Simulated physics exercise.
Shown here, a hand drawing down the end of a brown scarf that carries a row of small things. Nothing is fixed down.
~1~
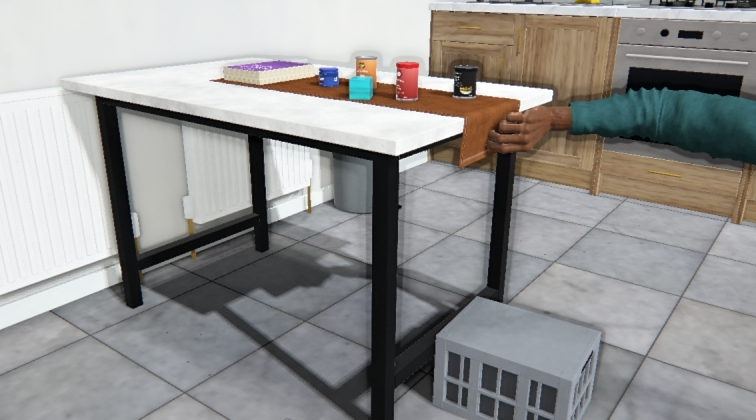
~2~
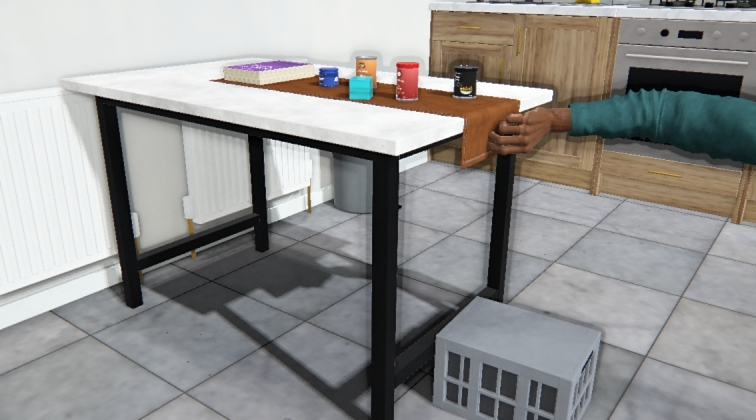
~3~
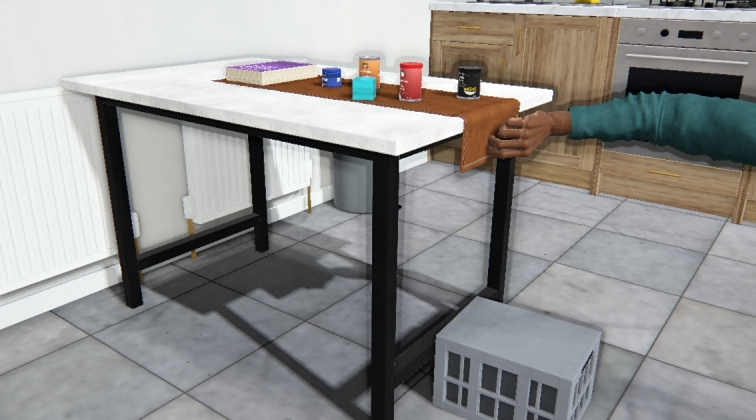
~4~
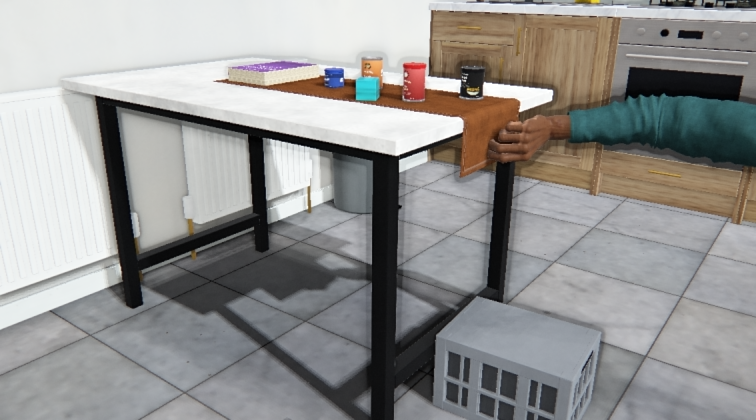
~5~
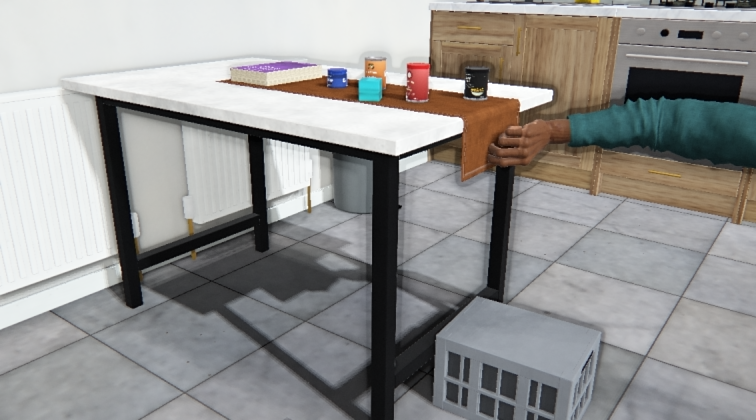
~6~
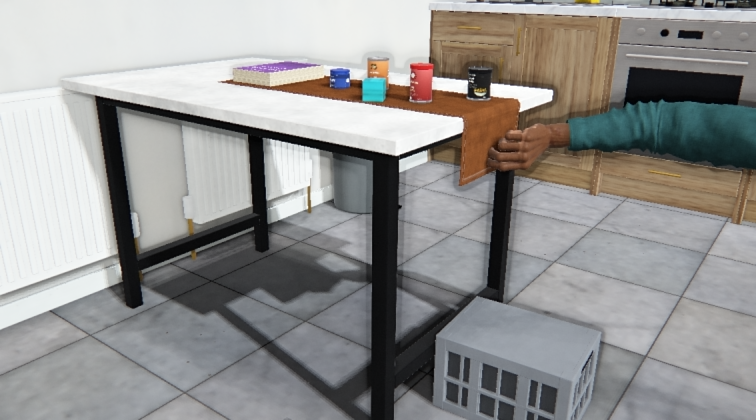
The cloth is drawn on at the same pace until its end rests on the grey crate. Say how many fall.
The count of fallen things is four.
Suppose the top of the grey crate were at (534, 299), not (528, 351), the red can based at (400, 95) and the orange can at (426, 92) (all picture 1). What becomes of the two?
The red can is carried off; the orange can is carried off.
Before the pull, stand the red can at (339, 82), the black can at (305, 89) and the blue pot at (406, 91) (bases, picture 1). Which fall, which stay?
The red can keeps its place on top; the black can survives; the blue pot falls.
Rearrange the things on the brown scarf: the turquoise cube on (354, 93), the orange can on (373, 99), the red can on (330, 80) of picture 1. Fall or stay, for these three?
The turquoise cube tumbles off, the orange can goes over, the red can does not fall.
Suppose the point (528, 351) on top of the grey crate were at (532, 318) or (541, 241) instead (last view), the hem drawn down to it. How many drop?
The count: 3 and 1.
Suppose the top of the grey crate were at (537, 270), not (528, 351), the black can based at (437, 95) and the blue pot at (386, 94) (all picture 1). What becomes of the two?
The black can drops off; the blue pot does not fall.
Early on, hem near (487, 238); black can gone.
Midway, hem near (485, 289); black can, red can and turquoise cube gone.
Finally, hem on the crate; black can, red can, turquoise cube and orange can gone. It carries off four.
